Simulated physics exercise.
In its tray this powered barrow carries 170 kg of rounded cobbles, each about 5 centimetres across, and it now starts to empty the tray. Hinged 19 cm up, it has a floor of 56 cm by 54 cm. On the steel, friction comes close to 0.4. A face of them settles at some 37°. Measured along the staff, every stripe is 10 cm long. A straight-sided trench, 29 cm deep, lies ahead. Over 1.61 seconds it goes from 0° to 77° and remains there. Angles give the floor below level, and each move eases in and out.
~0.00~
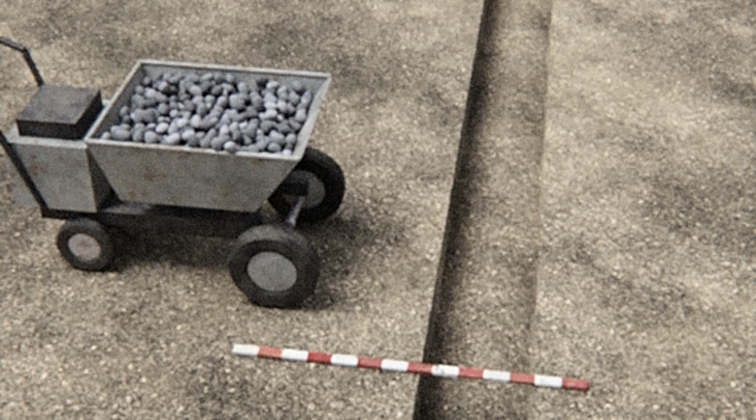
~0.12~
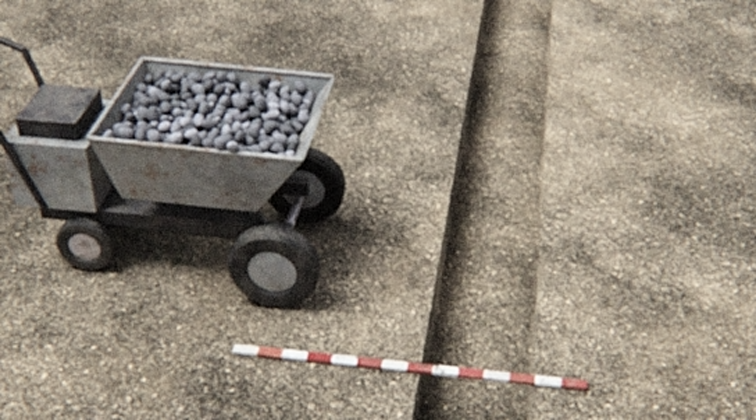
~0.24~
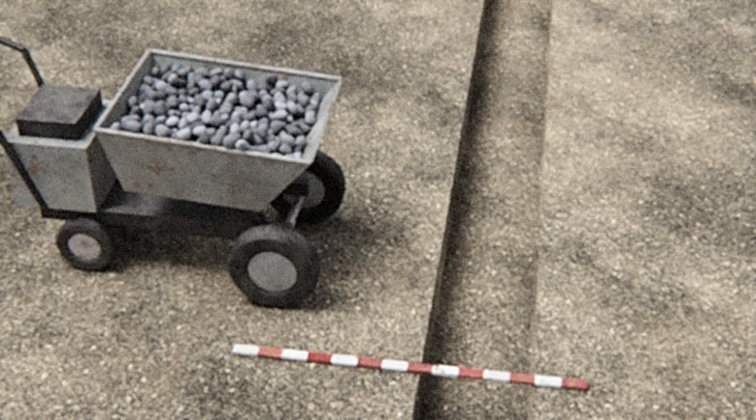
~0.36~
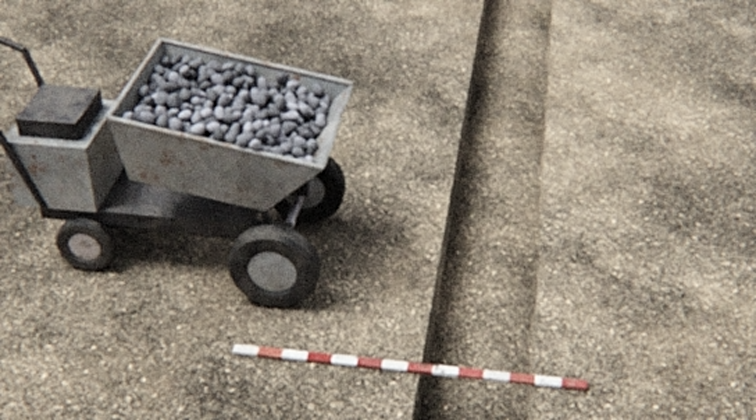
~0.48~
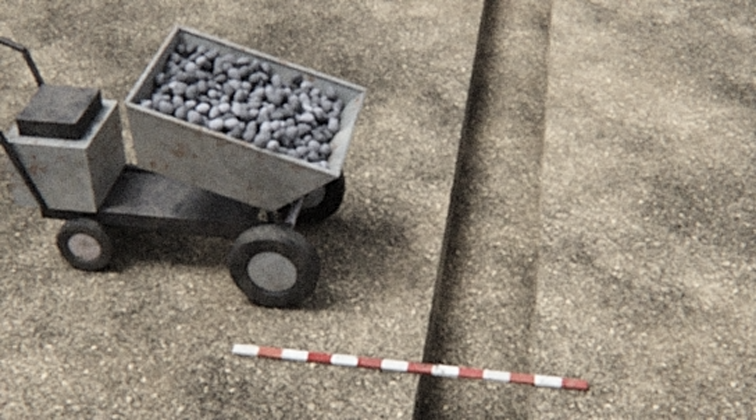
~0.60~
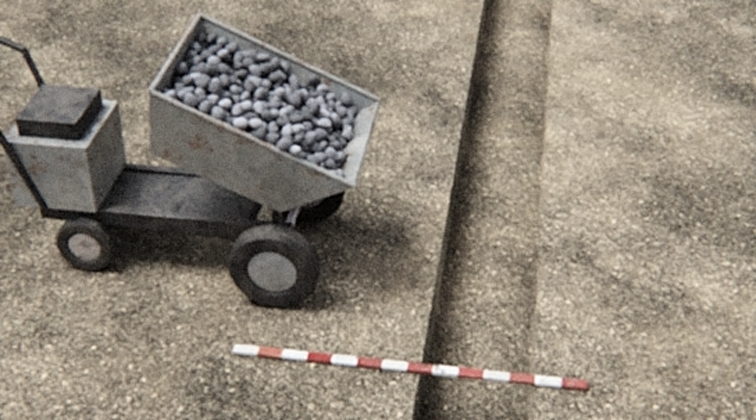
A powered barrow raises the back of its tray of grey cobbles, tilting it rightward.
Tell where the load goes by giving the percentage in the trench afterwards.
About 100 per cent of the load is in the trench.
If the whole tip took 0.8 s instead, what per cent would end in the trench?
Close to 100 percent, then.
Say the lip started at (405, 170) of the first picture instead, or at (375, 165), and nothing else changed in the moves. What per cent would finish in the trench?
The first gives about 45 percent and the second about 65 percent.
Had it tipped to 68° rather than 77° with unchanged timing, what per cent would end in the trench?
It comes out at about 90 percent.
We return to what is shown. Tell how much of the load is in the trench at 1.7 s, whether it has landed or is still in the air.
About 55 per cent by then.
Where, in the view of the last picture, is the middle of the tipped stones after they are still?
Centre estimate: Around (483, 312).
After 1.2 s the floor is at 65°; 98 % in the tray, 1 % short of the trench, 1 % in the trench; the foremost stones are at (444, 241).
After 1.7 s the floor is at 77°; 43 % in the tray, 1 % short of the trench, 56 % in the trench; the foremost stones are at (526, 352).
After 2.1 s the floor is at 77°; 18 % in the tray, 1 % short of the trench, 80 % in the trench; the foremost stones are at (530, 320).
After 4.0 s the floor is at 77°; 0 % in the tray, 100 % in the trench; the foremost stones are at (530, 315).
